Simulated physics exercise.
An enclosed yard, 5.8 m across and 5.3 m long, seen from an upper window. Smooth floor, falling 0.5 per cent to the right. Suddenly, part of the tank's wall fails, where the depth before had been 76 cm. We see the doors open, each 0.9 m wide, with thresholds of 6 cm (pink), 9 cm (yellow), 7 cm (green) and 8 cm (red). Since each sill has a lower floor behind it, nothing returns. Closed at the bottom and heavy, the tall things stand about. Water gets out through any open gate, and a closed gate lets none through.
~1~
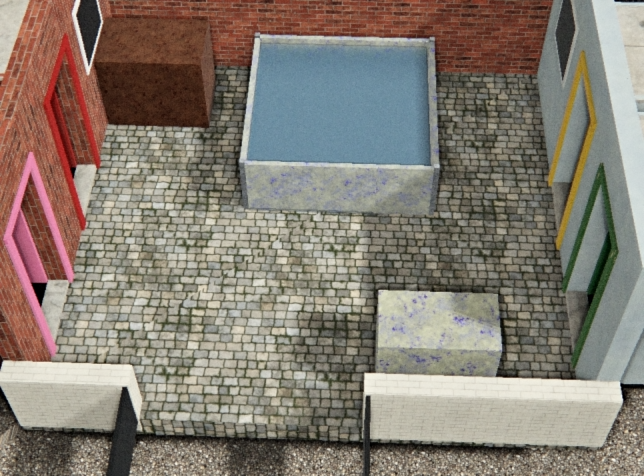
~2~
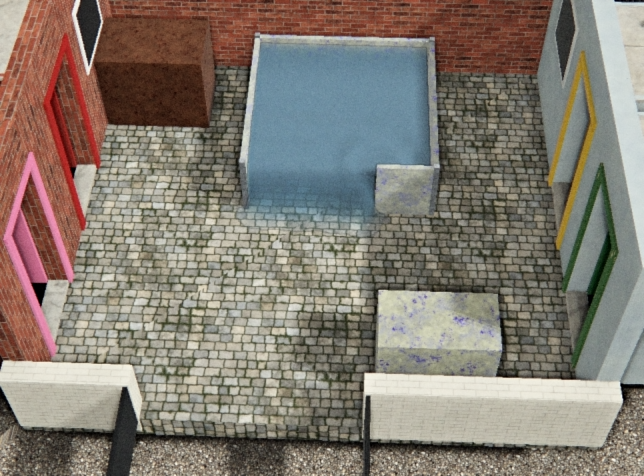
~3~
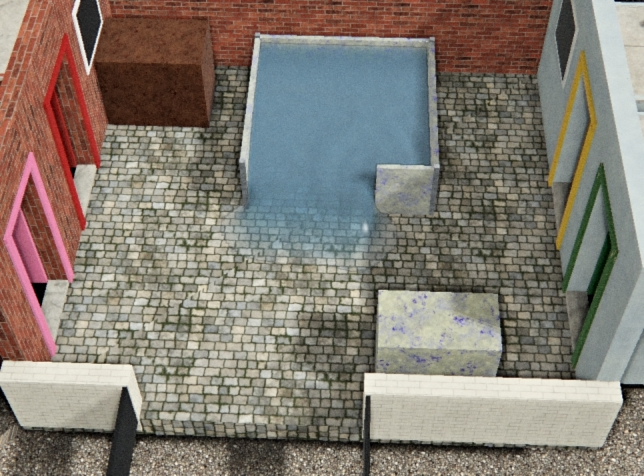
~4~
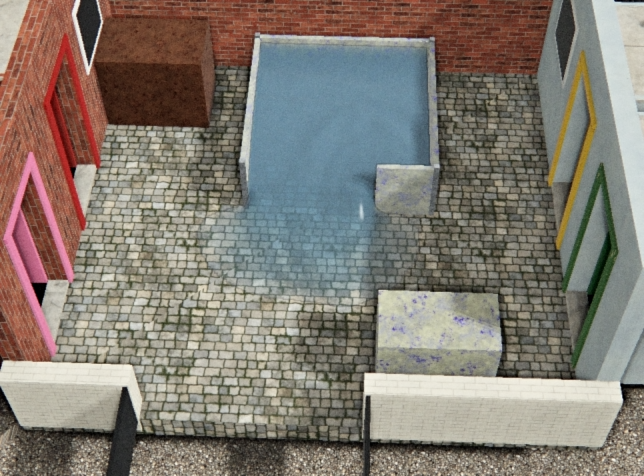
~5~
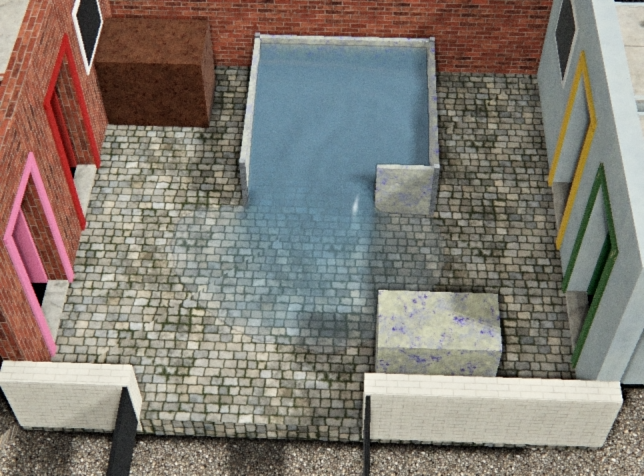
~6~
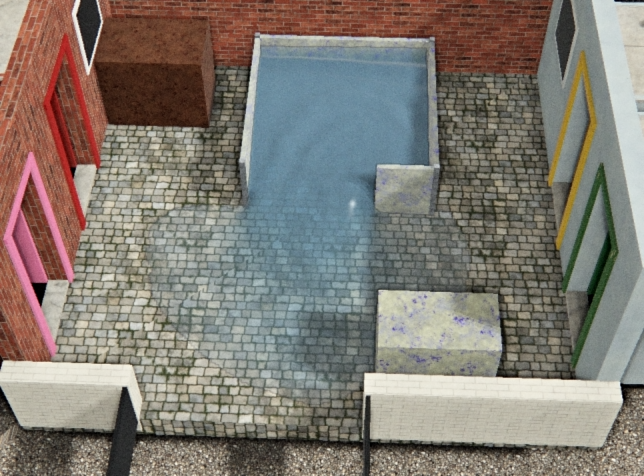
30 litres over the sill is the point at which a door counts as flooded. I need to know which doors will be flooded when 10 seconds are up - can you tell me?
The pink door overshoots the limit, the yellow door undershoots the limit, the green door overshoots the limit, the red door undershoots the limit.
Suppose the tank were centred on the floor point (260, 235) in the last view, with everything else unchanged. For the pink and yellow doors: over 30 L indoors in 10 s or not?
Well, pink ends up beyond the mark and yellow ends up inside the mark.
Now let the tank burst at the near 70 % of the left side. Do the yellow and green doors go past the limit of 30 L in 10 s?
At the yellow door the limit is not exceeded; at the green door it is not exceeded.
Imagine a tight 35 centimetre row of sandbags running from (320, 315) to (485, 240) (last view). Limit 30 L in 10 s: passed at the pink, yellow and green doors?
Doors: Pink exceeds / yellow stays under / green stays under.
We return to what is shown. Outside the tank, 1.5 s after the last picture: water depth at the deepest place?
Up to near 41 cm.
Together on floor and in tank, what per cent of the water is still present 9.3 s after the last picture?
Near 36 in a hundred is still there.
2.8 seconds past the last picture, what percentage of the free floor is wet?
Wet share: Near 60 percent.
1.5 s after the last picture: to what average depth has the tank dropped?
Around 36 cm on average.
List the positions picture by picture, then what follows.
The first picture shows still water, 76 cm deep, in the tank at (342, 103).
In the second picture, water pours out at (312, 195) and has run 0.9 m, to (242, 210); typically 10 cm deep outside, 76 cm at the tank's back.
In the third picture, the front is at (375, 257), 1.1 m from the gap at (312, 196); 1.4 m2 of floor is under water; 76 cm left at the back of the tank.
In the fourth picture, the front is at (359, 297), 1.5 m from the gap at (312, 197); 2.8 m2 of floor is under water; 76 cm left at the back of the tank.
In the fifth picture, water pours out at (312, 197) and has run 2.0 m, to (337, 345); typically 8 cm deep outside, 73 cm at the tank's back.
In the sixth picture, water pours out at (312, 198) and has run 2.7 m, to a hidden place; typically 6 cm deep outside, 64 cm at the tank's back.
Then, 0.7 s after the last picture water covers 45 % of the floor and is deepest (40 cm) near (289, 212); pink door not reached, yellow door not reached, green door not reached, red door not reached.
Then, 1.5 s after the last picture water covers 55 % of the floor and is deepest (41 cm) near (60, 396); pink door 12 cm at the sill, 7 L in, yellow door not reached, green door 13 cm at the sill, 15 L in, red door not reached.
Then, 2.8 s after the last picture water covers 60 % of the floor and is deepest (21 cm) near (44, 395); pink door 14 cm at the sill, 66 L in, yellow door 5 cm at the sill, 0 L in, green door 13 cm at the sill, 64 L in, red door 3 cm at the sill, 0 L in.
Then, 5.3 s after the last picture water covers 90 % of the floor and is deepest (12 cm) near (574, 415); pink door 10 cm at the sill, 98 L in, yellow door 3 cm at the sill, 0 L in, green door 11 cm at the sill, 102 L in, red door 3 cm at the sill, 0 L in.
Then, 9.3 s after the last picture water covers 95 % of the floor and is deepest (8 cm) near (574, 415); pink door 4 cm at the sill, 111 L in, yellow door 3 cm at the sill, 0 L in, green door 5 cm at the sill, 110 L in, red door 3 cm at the sill, 0 L in.
